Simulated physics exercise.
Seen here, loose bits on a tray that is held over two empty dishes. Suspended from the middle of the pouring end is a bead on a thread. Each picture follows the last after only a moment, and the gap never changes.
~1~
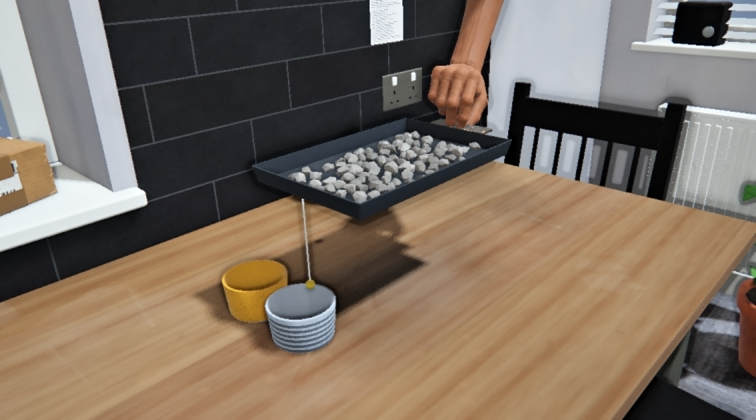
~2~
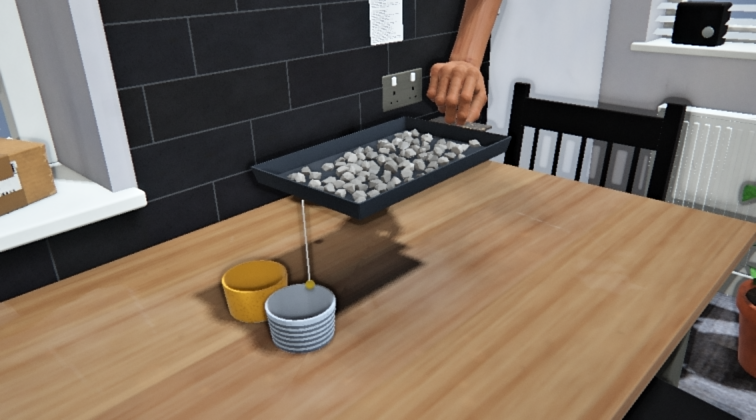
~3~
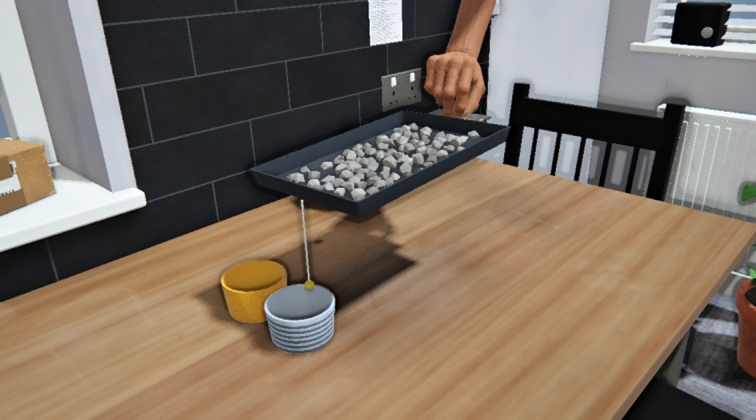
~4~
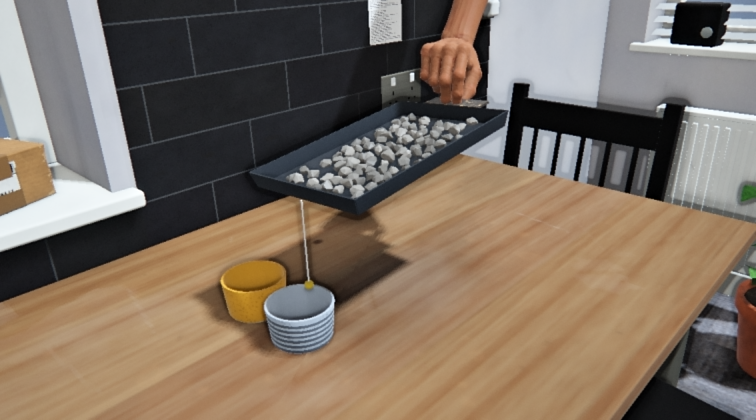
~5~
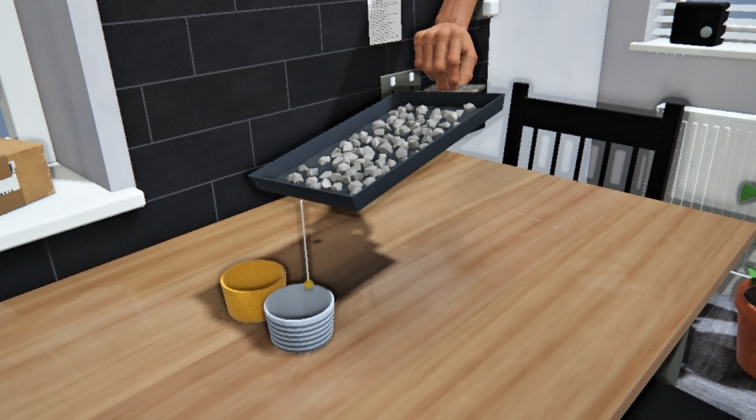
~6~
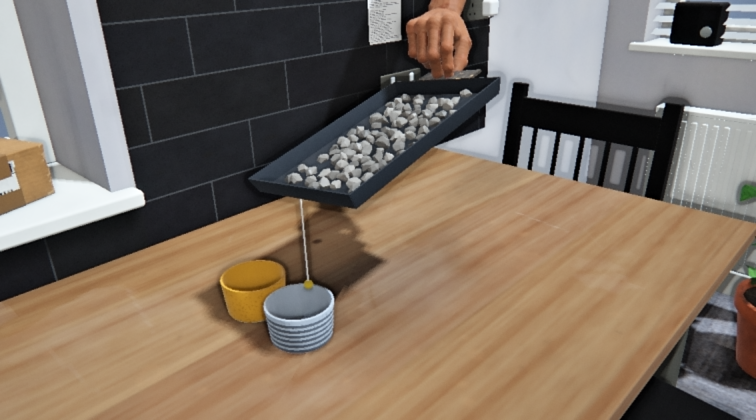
We see a hand holding a dark tray of grey gravel above a yellow dish and a grey ribbed dish on a wooden table; the hand gradually raises the far end, tilting the tray while a bead hangs beneath.
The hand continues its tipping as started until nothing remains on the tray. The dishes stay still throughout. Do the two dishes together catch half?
Pretty clear the dishes gather most of what falls.
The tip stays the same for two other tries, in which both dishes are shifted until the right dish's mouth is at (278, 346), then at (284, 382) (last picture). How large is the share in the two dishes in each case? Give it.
About 10 per cent first, then about 0 per cent.
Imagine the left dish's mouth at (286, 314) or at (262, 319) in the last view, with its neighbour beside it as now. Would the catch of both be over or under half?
At place one a lesser share; at place two a lesser share.
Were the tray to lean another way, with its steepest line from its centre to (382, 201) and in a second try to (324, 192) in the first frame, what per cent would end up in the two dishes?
Roughly 0 percent, then 20 percent.
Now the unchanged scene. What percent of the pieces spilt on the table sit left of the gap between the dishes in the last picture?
Around 80 %.
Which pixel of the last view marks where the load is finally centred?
Centre at rest, last view: Approx. (258, 302).
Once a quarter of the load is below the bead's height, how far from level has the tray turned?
My estimate is some 80 degrees.
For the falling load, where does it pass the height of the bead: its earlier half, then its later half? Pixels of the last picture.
Early-half point (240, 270); late-half point (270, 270).
Soon, tray tipped steeply; nearly all on the tray; a small part in the air.
A while on, tray tipped past a quarter turn; a small part on the tray; a small part in the right dish; about half in the left dish; about a quarter outside both; a small part in the air.
Towards the end, tray tipped past a quarter turn; a small part in the right dish; about two thirds in the left dish; about a quarter outside both.
Finally, tray tipped past a quarter turn; a small part in the right dish; about two thirds in the left dish; about a quarter outside both.
